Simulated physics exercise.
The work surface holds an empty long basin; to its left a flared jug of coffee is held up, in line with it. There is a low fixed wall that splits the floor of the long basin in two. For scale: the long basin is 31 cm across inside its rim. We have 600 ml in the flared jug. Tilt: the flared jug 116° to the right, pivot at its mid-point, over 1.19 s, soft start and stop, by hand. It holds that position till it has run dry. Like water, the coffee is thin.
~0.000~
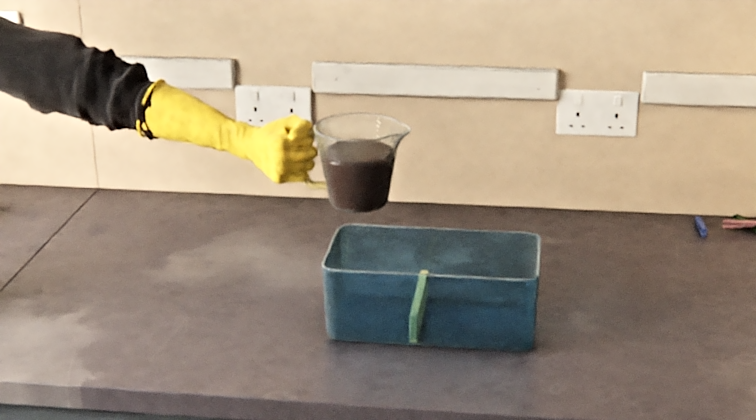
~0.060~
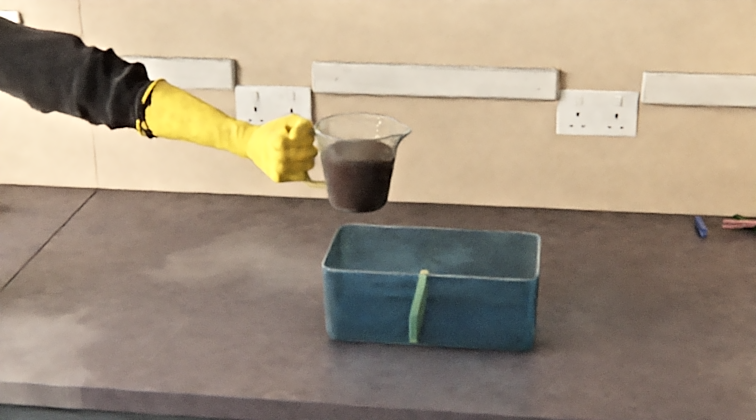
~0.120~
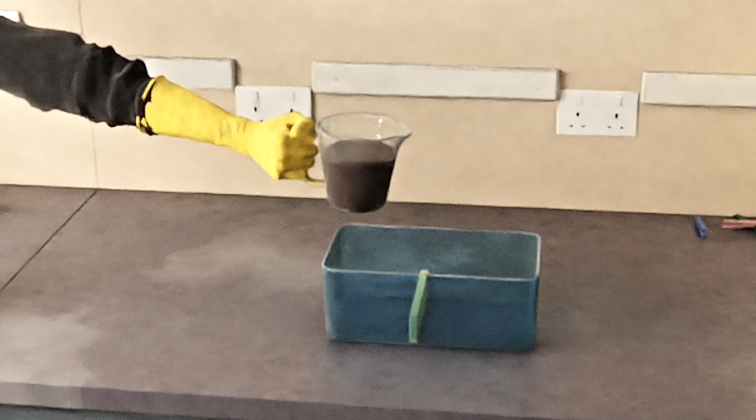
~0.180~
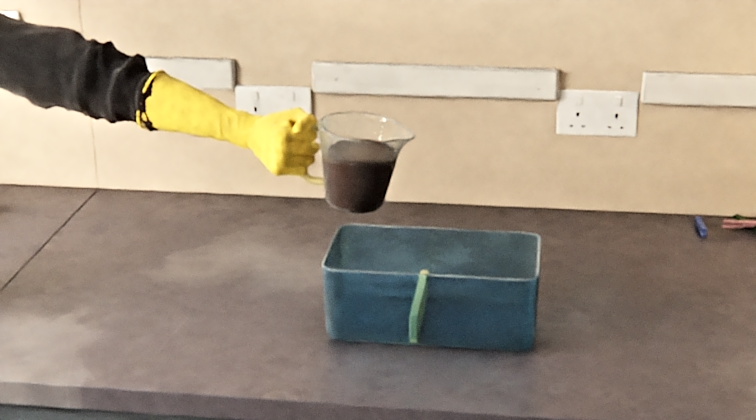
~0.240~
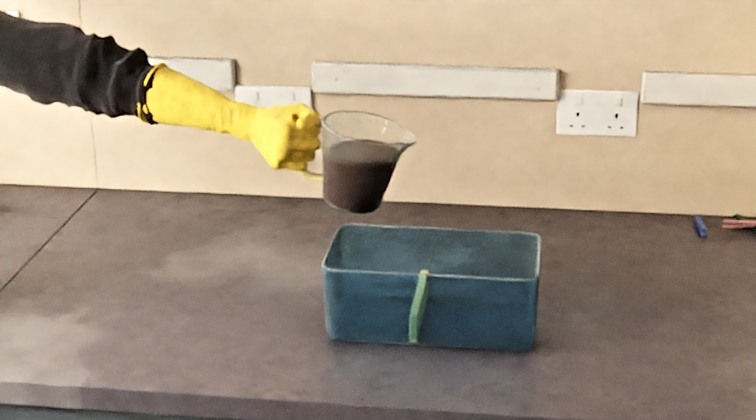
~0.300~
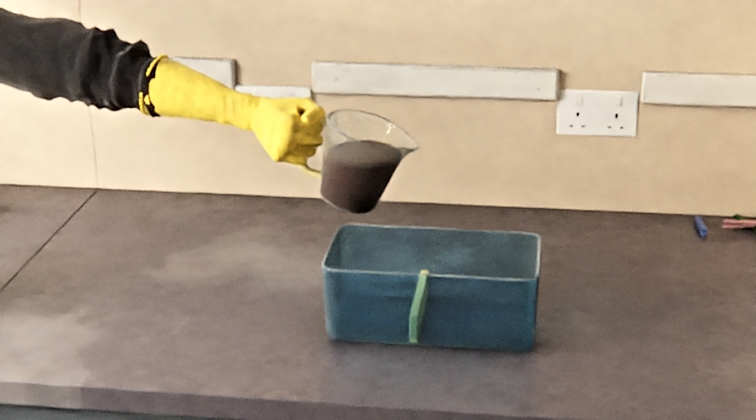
A yellow-gloved hand holds up a jug of dark coffee and tilts it slightly right.
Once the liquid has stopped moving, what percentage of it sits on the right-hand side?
About 85 per cent.
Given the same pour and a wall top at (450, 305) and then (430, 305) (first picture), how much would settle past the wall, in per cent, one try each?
The first gives near 45 per cent and the second near 70 per cent.
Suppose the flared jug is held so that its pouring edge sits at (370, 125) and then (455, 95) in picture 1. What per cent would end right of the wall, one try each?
I'd expect close to 20 per cent and then close to 80 per cent.
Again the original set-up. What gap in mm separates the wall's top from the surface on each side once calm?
Close to 40 mm left and close to 26 mm right.
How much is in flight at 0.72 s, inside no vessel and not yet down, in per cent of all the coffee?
It comes to about 20 percent.
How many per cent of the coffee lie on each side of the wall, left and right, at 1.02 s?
Left roughly 6 per cent, right roughly 76.
Then, 0.72 s in, the tilt is 76° and 72 per cent is still to pour, 0 is left of the wall and 8 right of it.
Then, 1.02 s in, the tilt is 110° and 8 per cent is still to pour, 6 is left of the wall and 77 right of it.
Then, 1.34 s in, the tilt is 116° and 0 per cent is still to pour, 14 is left of the wall and 85 right of it.
Then, 1.69 s in, the tilt is 116° and 0 per cent is still to pour, 14 is left of the wall and 85 right of it.
Finally, 14 per cent lies left of the wall, 85 right of it and 1 outside.
